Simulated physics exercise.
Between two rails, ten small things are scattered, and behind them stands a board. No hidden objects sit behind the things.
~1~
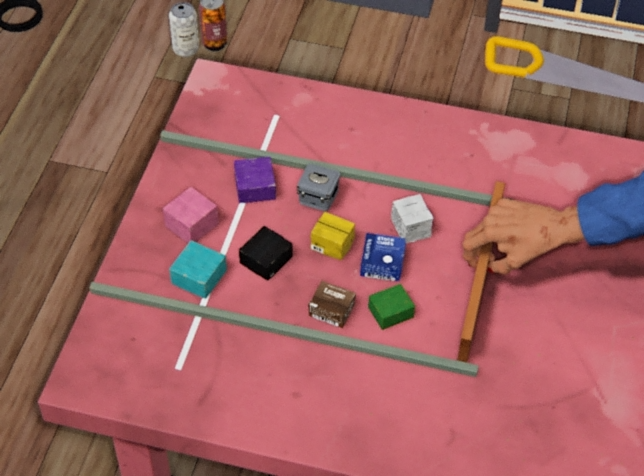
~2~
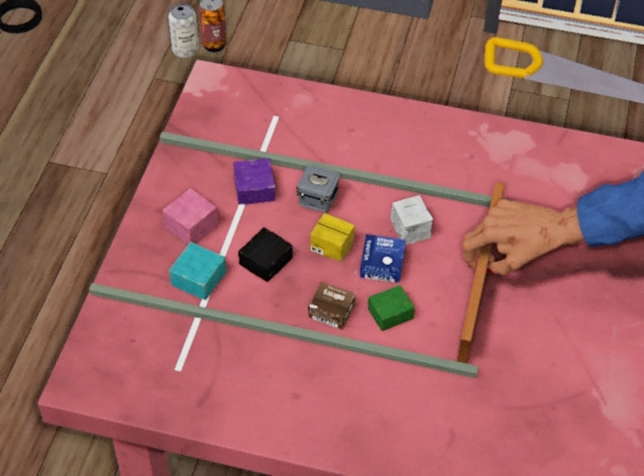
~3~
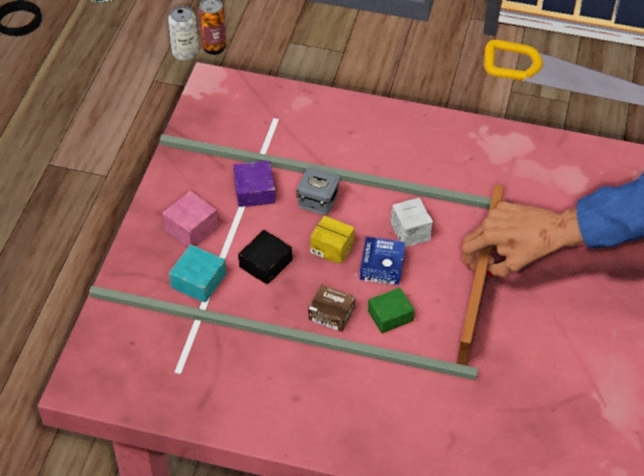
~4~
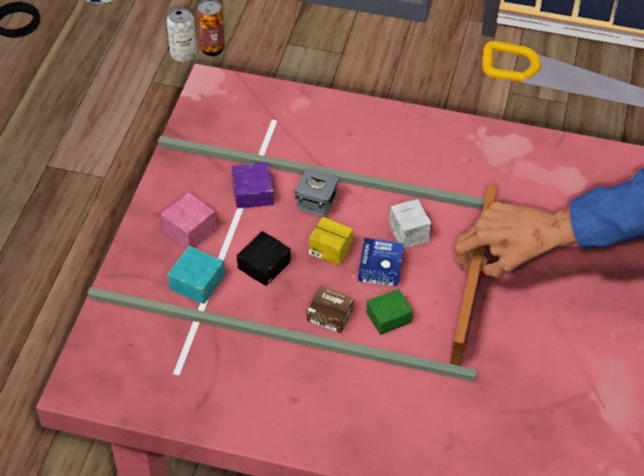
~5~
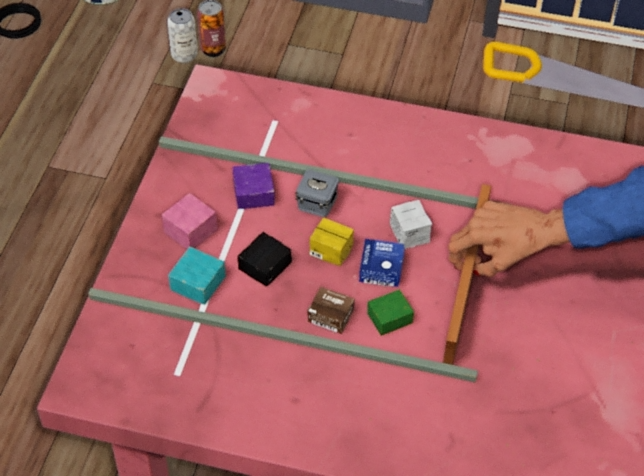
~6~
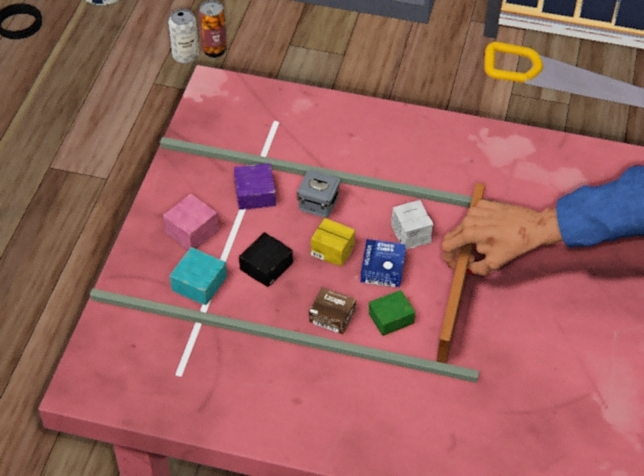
A hand slides a wooden board slightly left toward ten small scattered things between two rails.
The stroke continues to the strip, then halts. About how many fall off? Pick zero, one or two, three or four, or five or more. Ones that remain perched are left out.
Zero fall off.
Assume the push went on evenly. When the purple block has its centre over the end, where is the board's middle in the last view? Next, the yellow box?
The middle is at (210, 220) when it's the purple block, and at (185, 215) when it's the yellow box.
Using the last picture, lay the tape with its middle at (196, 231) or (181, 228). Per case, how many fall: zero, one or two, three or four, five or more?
First 1 or 2, second 1 or 2.
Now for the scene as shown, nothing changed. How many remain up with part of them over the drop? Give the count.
Count: 1.
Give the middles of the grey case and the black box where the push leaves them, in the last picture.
The grey case stops around (205, 172); the black box around (169, 237).
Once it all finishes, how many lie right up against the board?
My count gives 4.
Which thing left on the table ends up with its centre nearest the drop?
That'd be the pink block, foremost of the lot.
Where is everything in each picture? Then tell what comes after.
The first frame shows pink block (191, 216); turquoise block (198, 270); purple block (255, 180); board (482, 270); tape (232, 232).
The second frame shows turquoise block (198, 271); brown box (332, 306).
The third frame shows purple block (254, 184); green block (391, 310).
The fourth frame shows pink block (189, 222); blue box (381, 262).
The fifth frame shows turquoise block (197, 276); board (468, 272).
The sixth frame shows pink block (191, 223); turquoise block (199, 276); purple block (255, 187); board (462, 271); tape (232, 238).
Soon after, none off yet; pink block at rest near (191, 223); turquoise block at rest near (199, 276); purple block at rest near (255, 187).
After that, none off yet; pink block displaced about its own width near (166, 217); turquoise block displaced about its own width near (164, 276); purple block displaced about its own width near (200, 174).
In the end, the number that fall off is zero.
